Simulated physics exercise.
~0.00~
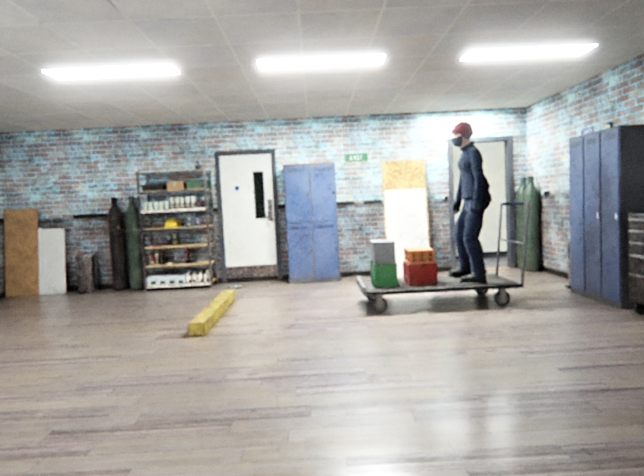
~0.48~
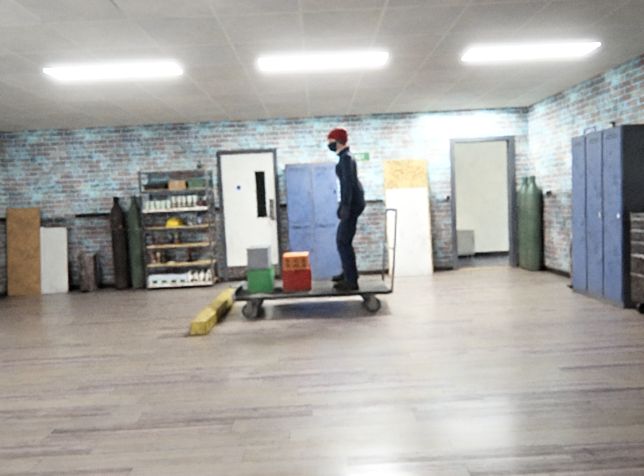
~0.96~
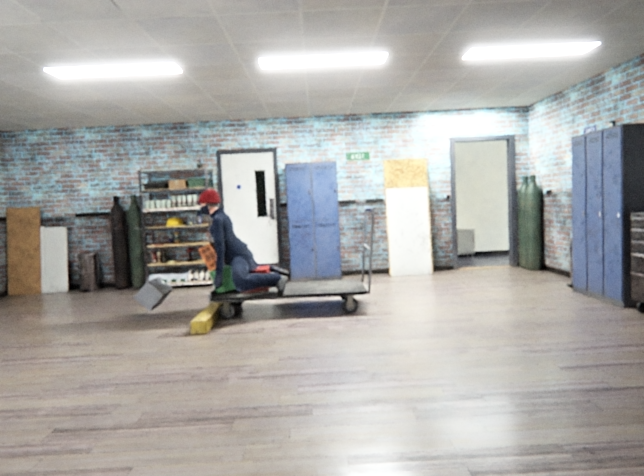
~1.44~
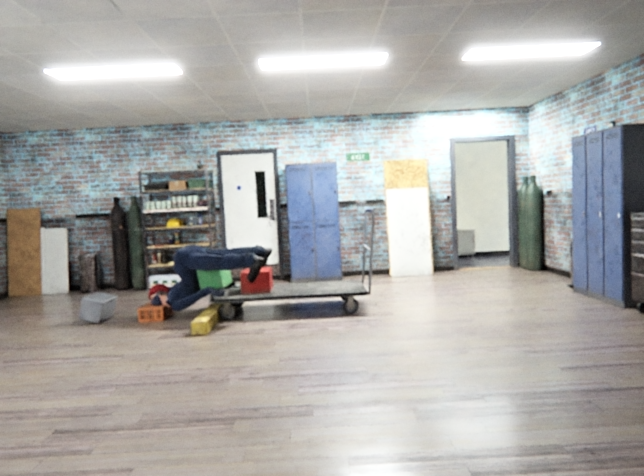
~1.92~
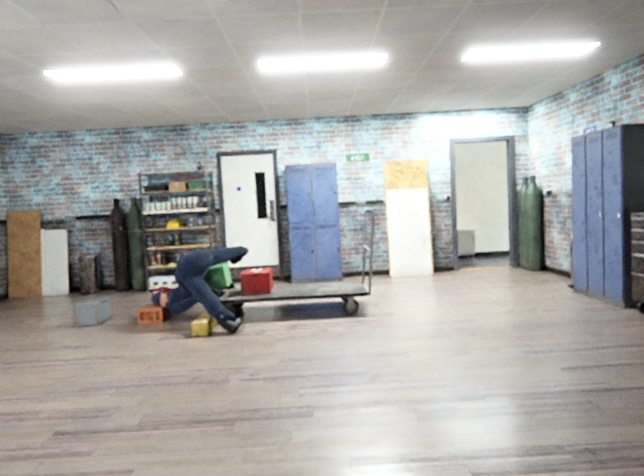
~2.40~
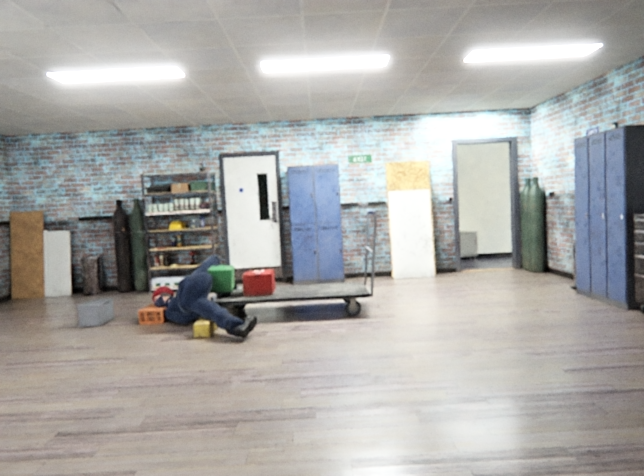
Masked rider in red cap rolling left on a flat cart, pitching over the front at a yellow beam as crates spill.
